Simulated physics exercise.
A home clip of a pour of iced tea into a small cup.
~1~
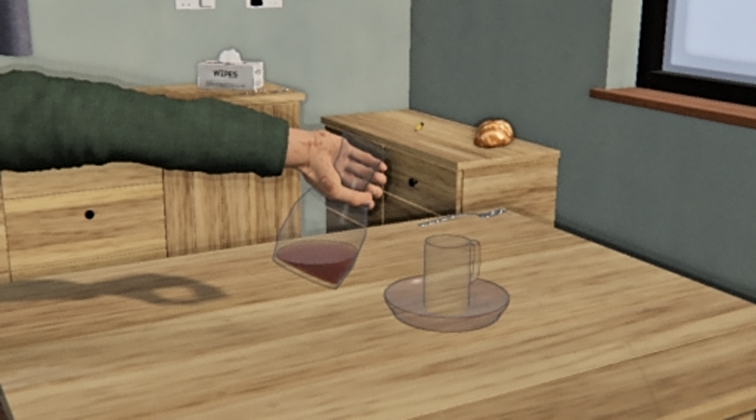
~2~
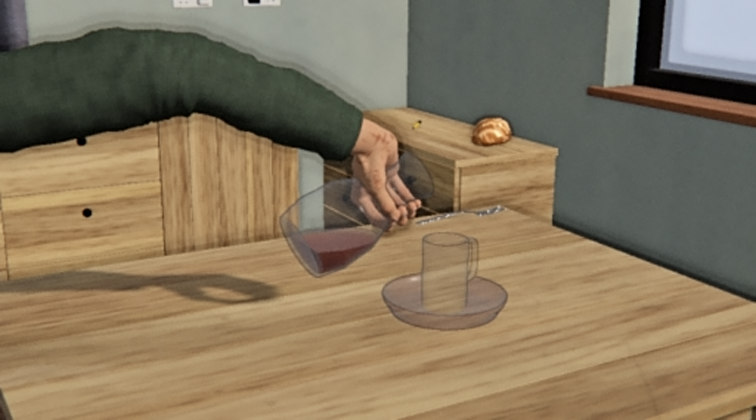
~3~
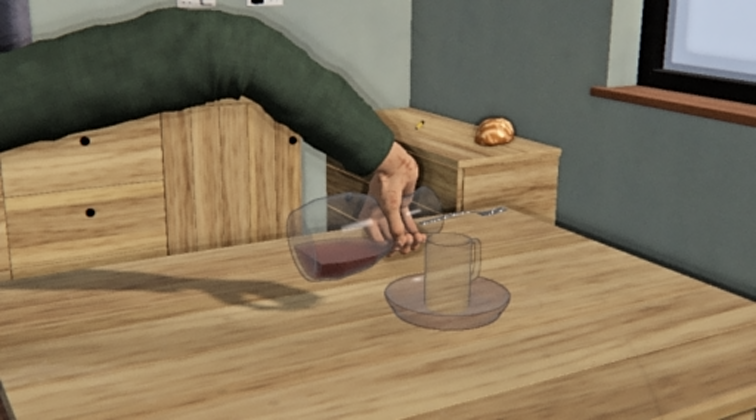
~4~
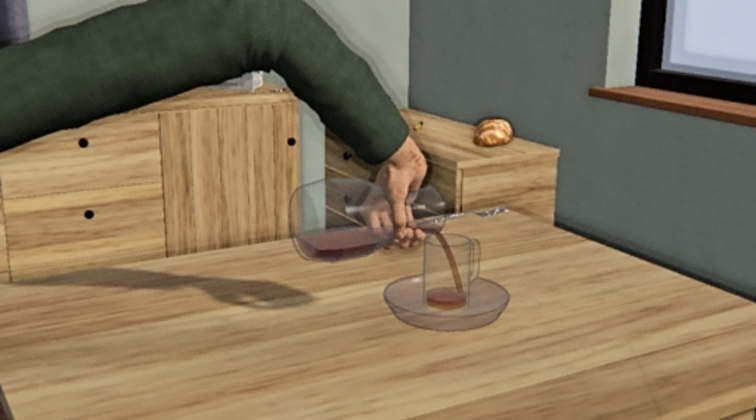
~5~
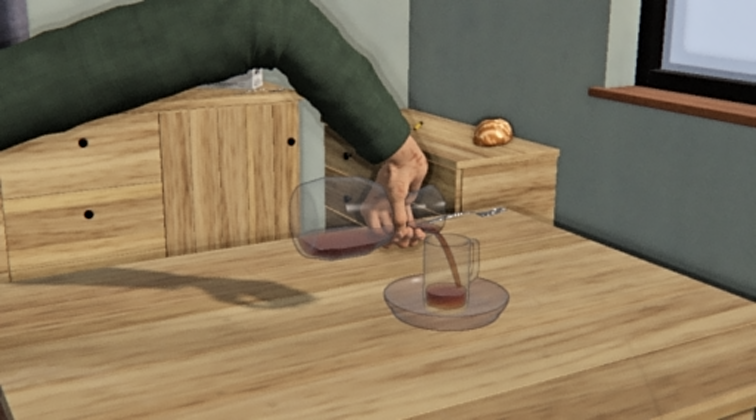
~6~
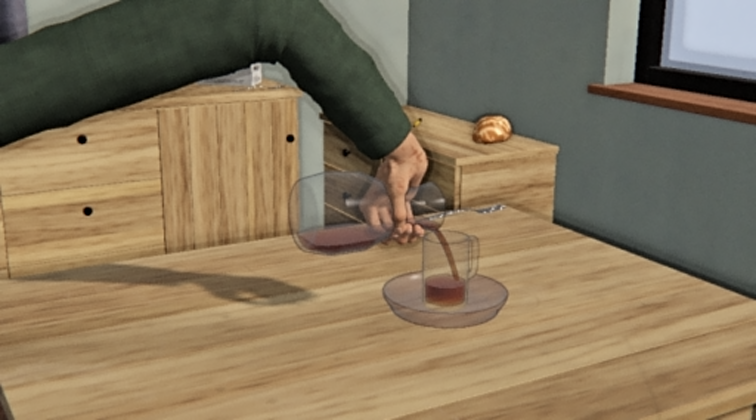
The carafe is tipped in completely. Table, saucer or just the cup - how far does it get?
You'll see there's no spill at all.
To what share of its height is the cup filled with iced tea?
Level reading: Near 75 %.
Shortly, the cup is about half full; the saucer is dry.
Then, the cup is about three quarters full; the saucer is dry.
At the finish, the cup is about three quarters full; the saucer is dry.
